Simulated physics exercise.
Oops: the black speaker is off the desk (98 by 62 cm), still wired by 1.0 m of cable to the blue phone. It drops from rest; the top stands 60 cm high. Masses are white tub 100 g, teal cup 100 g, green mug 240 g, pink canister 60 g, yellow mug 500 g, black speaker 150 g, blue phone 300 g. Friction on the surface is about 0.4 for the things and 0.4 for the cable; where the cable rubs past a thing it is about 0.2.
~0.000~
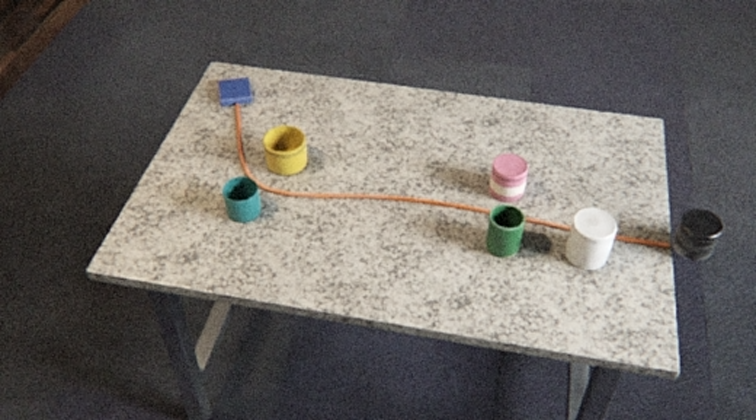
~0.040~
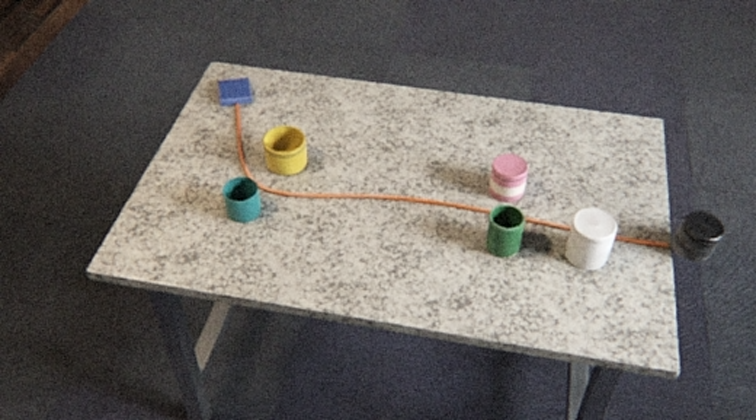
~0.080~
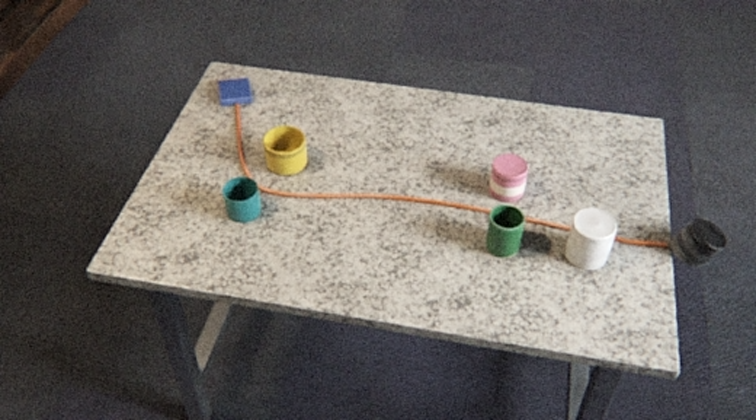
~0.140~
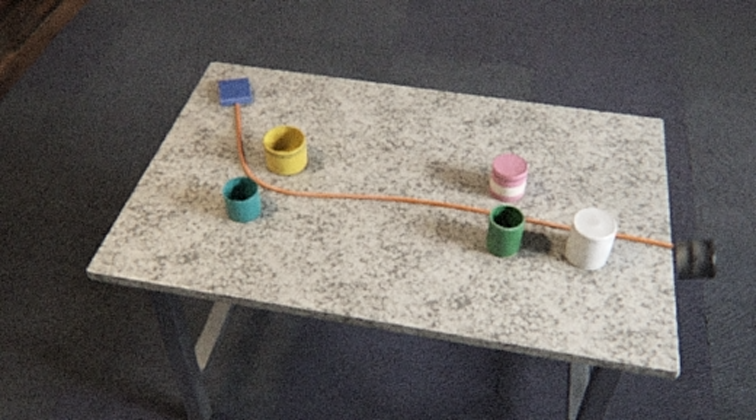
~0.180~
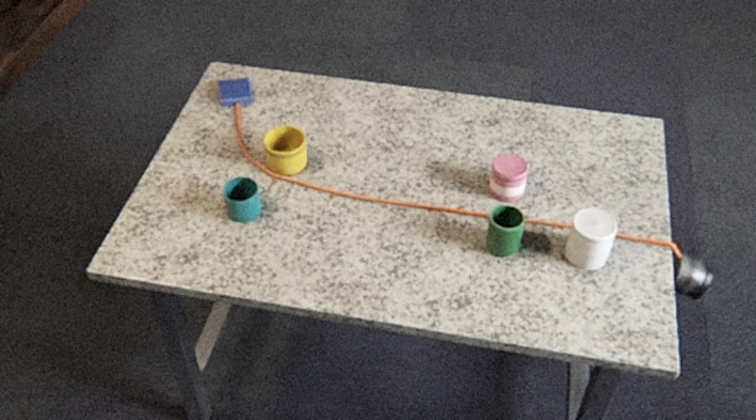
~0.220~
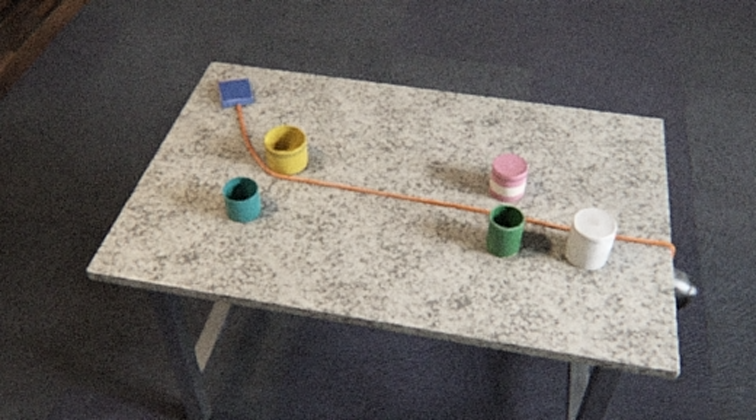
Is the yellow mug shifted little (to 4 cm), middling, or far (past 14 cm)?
Verdict: The yellow mug stays in the low band.
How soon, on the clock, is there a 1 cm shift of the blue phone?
About: Blue phone 0.26 s.
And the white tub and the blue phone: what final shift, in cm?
About: White tub 0 cm, blue phone 4 cm.
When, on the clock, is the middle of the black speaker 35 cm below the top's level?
About: Never.
By 0.5 s, the cable's tail end at (245, 113); black speaker over the edge, blue phone 3 cm off its start.
By 0.7 s, the cable's tail end at (245, 113); black speaker over the edge, blue phone 3 cm off its start.
By 1.0 s, the cable's tail end at (245, 113); black speaker over the edge, blue phone 3 cm off its start at (239, 98).
By 1.2 s, the cable's tail end at (245, 113); black speaker over the edge, blue phone 3 cm off its start.
By 2.4 s, the cable's tail end at (245, 113); yellow mug 1 cm off its start at (288, 137), black speaker over the edge, blue phone 3 cm off its start at (239, 98).
